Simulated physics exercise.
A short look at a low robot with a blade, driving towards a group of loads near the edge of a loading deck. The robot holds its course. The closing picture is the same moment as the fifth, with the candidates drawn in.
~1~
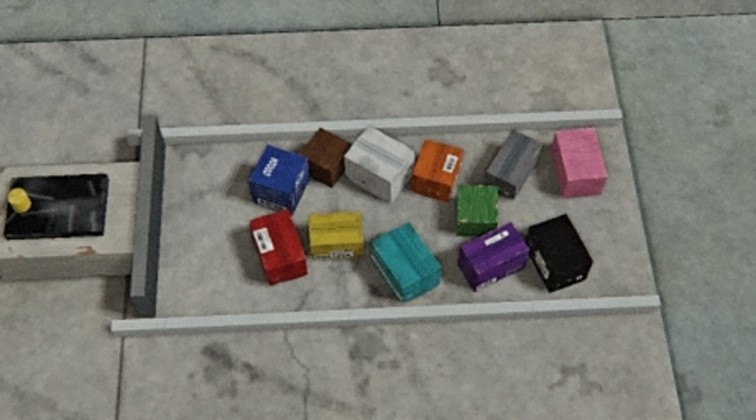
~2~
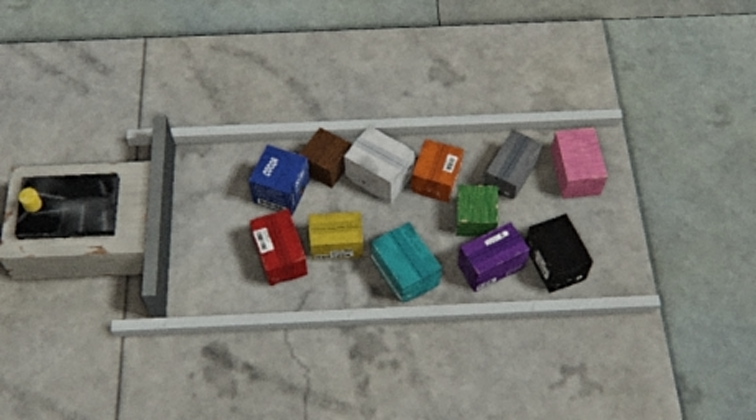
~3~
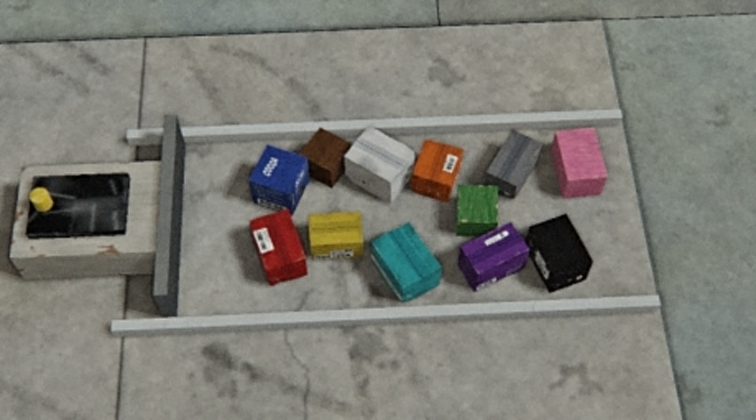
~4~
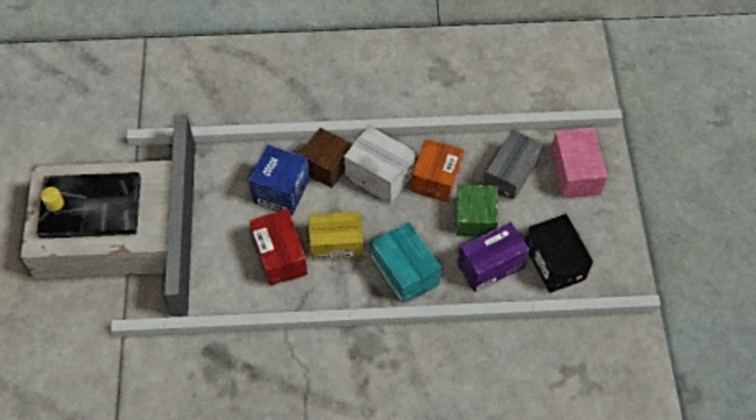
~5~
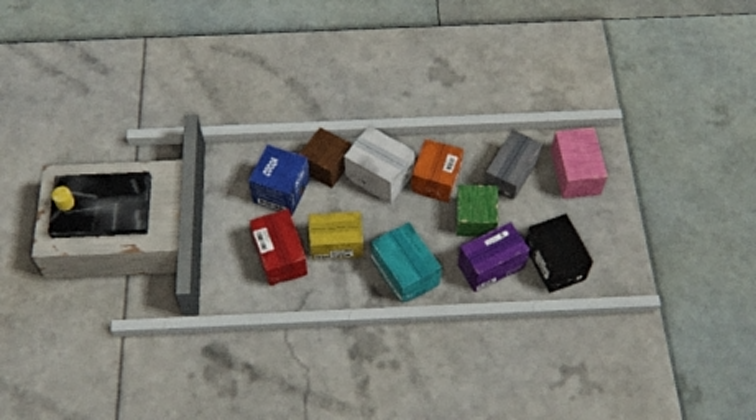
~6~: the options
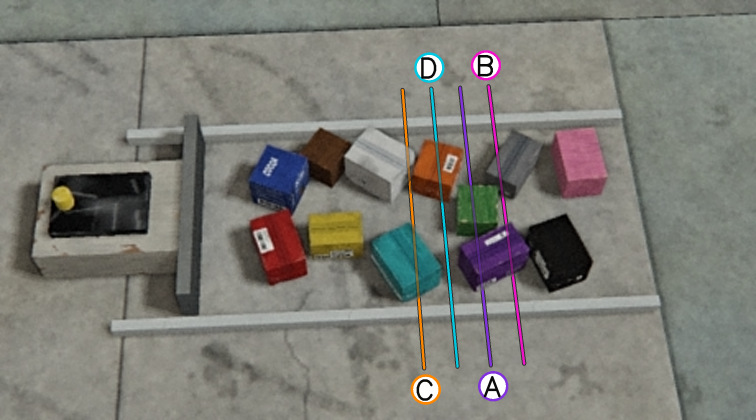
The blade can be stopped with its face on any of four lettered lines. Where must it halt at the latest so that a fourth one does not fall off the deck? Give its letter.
Line B.
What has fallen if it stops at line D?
The pink crate.
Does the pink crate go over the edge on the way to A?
Yes.
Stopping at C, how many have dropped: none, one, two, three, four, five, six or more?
The count is none.
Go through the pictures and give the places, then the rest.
Yellow parcel (336, 236); turquoise box (406, 263); green crate (477, 211), in the first picture.
Robot (75, 205); black parcel (558, 253), in the second picture.
Robot (87, 204); grey box (513, 166), in the third picture.
Robot (98, 204); pink crate (579, 163), in the fourth picture.
Robot (108, 203); red box (279, 248); orange parcel (437, 171); brown crate (326, 157), in the fifth picture.
On the marked copy, A at (474, 216); B at (505, 215); C at (413, 219); D at (443, 217).
With B. Early on, robot (224, 198); brown crate (338, 150); white box (389, 163).
Further on, robot (338, 193); pink crate (612, 160); black parcel (594, 253).
At the end, robot (427, 189); black parcel over the edge; pink crate over the edge; three fallen.
As for the rest, A is within the limit but short; C is within the limit but short; D is within the limit but short.
